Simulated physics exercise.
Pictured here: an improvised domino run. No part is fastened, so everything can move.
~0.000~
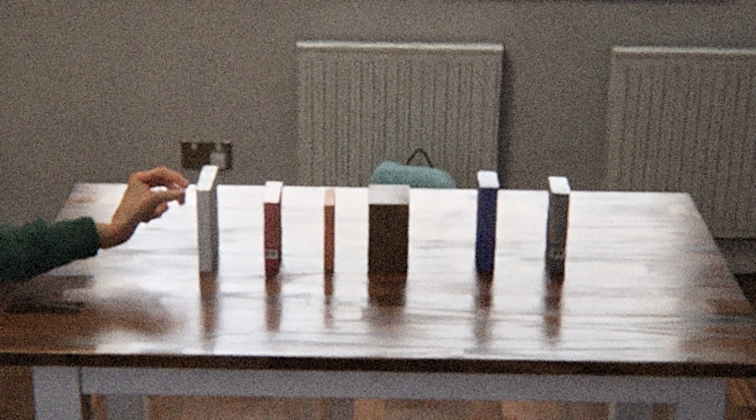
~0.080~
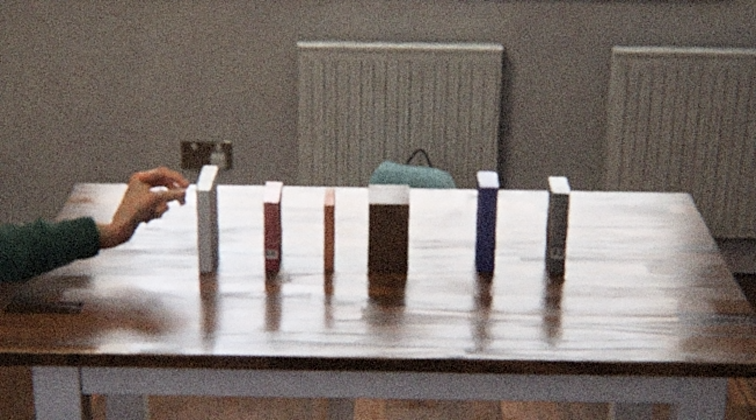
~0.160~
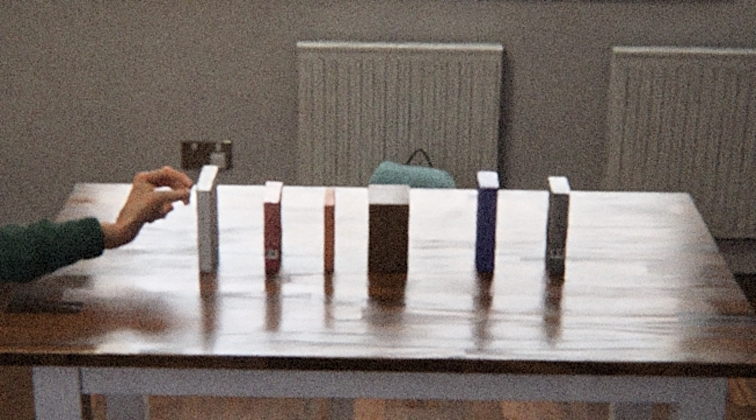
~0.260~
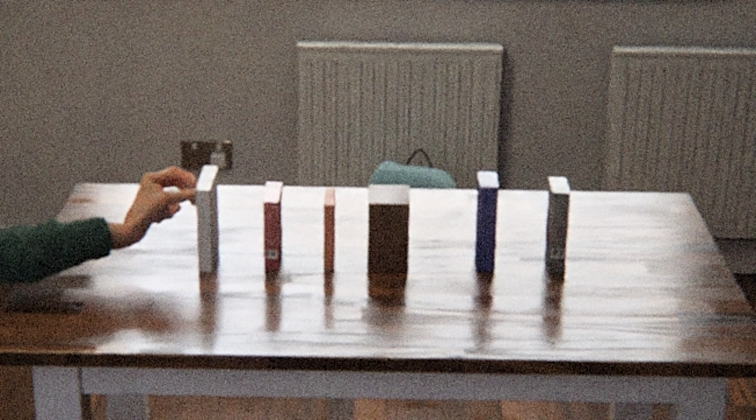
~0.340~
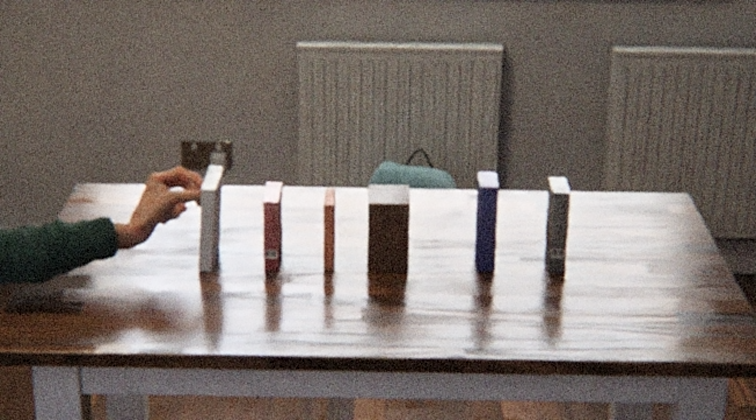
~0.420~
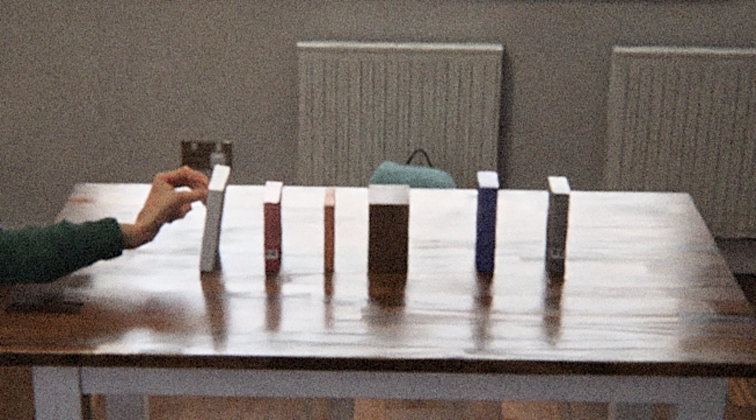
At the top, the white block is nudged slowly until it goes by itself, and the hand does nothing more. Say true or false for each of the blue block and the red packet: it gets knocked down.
Blue block - false; red packet - true.
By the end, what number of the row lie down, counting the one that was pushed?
The count is 3.
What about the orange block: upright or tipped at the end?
Result for the orange block: Down.
Around 0.82 s, white block 70° over; red packet rocked 52° from its first pose near (307, 234); orange block rocked 33° from its first pose.
Around 0.92 s, white block 73° over; red packet rocked 59° from its first pose near (311, 237); orange block rocked 45° from its first pose; brown block rocked 5° from its first pose.
Finally (2.5 s), down or leaning hard on the table, orange block and red packet; the other 2 still in place. Final places as the last picture's camera would see them, blue block near (486, 222), red packet near (315, 242).
